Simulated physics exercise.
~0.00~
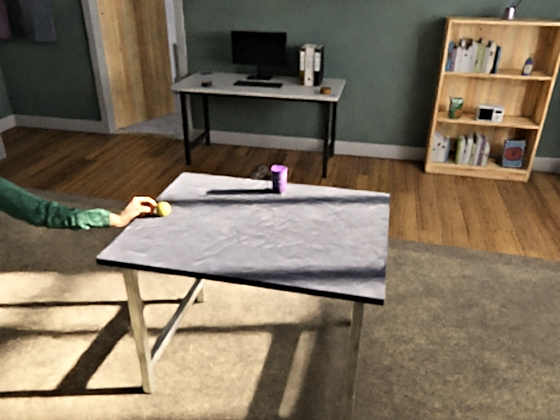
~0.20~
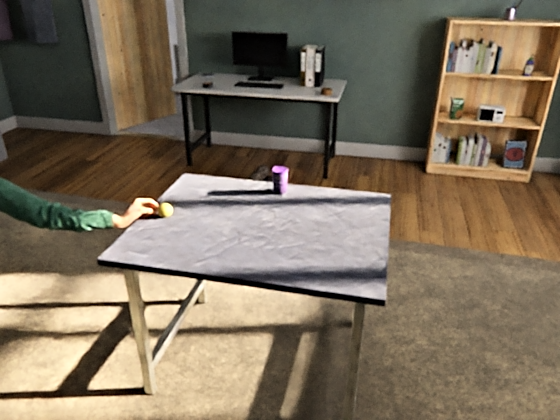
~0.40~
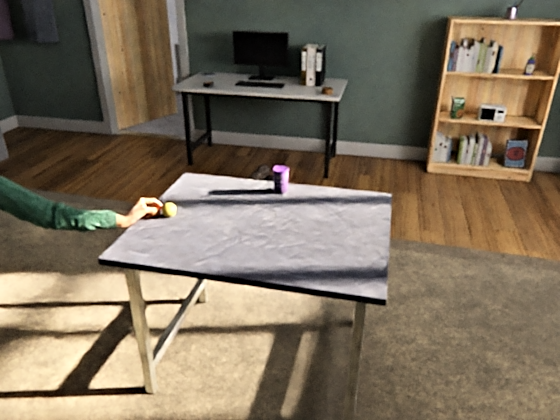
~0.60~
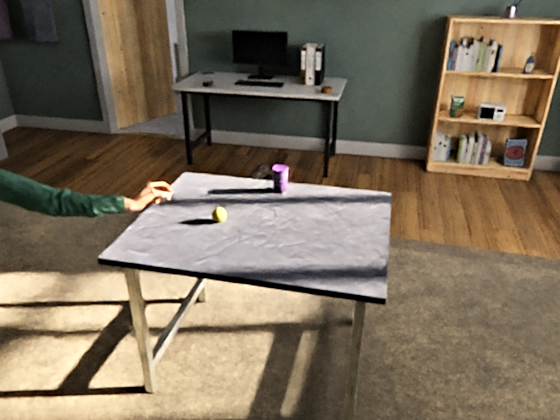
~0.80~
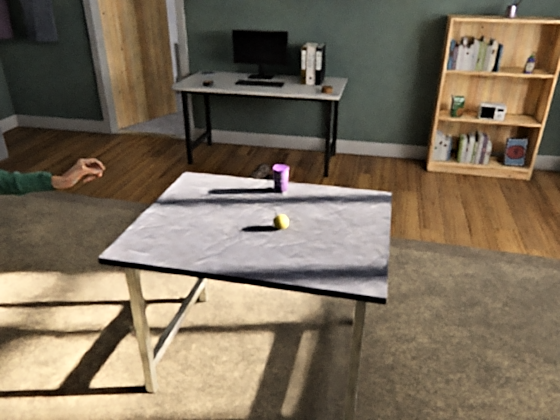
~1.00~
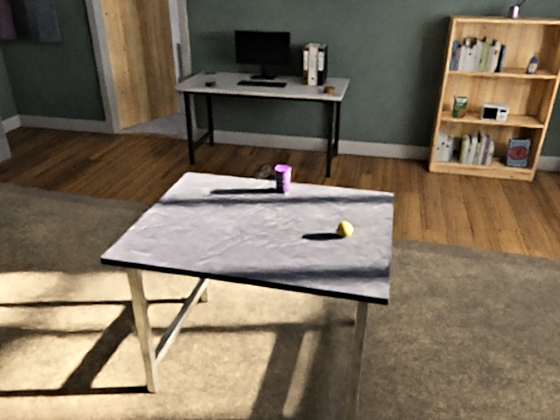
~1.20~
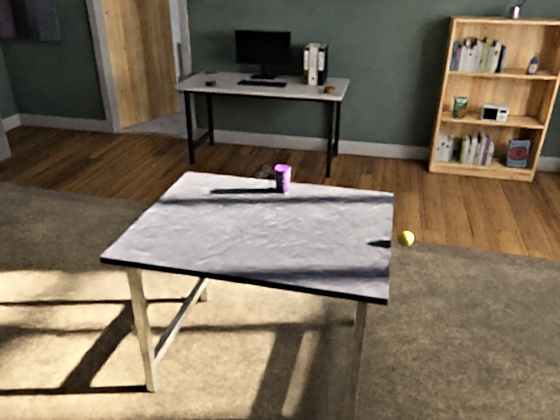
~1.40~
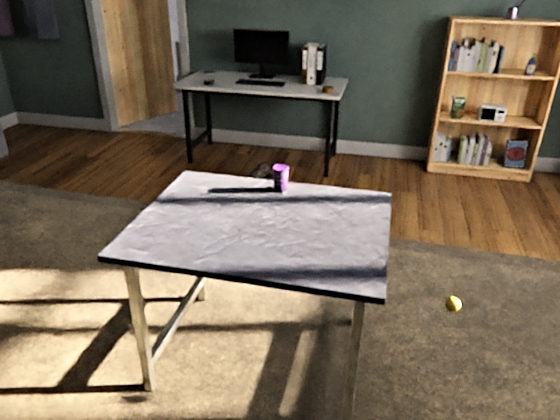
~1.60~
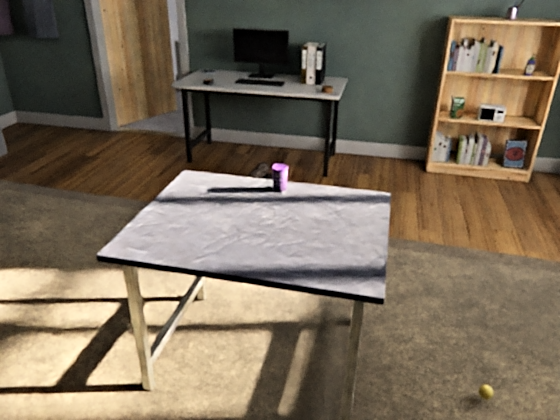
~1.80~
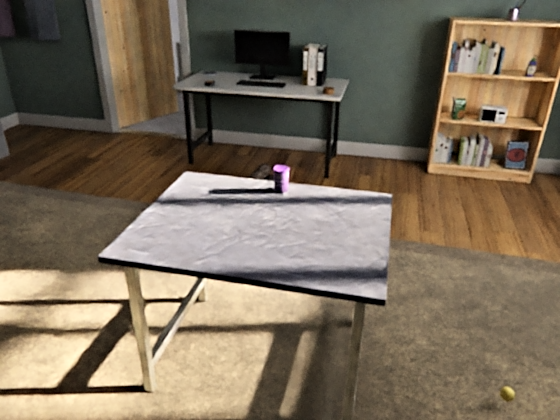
A yellow lemon sits under a hand at the left side of a grey table, in a room viewed from slightly above by a gently swaying camera. A purple tin stands near the table's far edge, with a desk and monitor against the green wall behind and a wooden bookshelf at the right. The green-sleeved arm nudges the lemon rightward, lets go and draws back out of view. The lemon rolls on alone across the tabletop, passing in front of the tin, and goes over the right edge. It drops to the carpet and ends at the lower right, while the tin stays put.
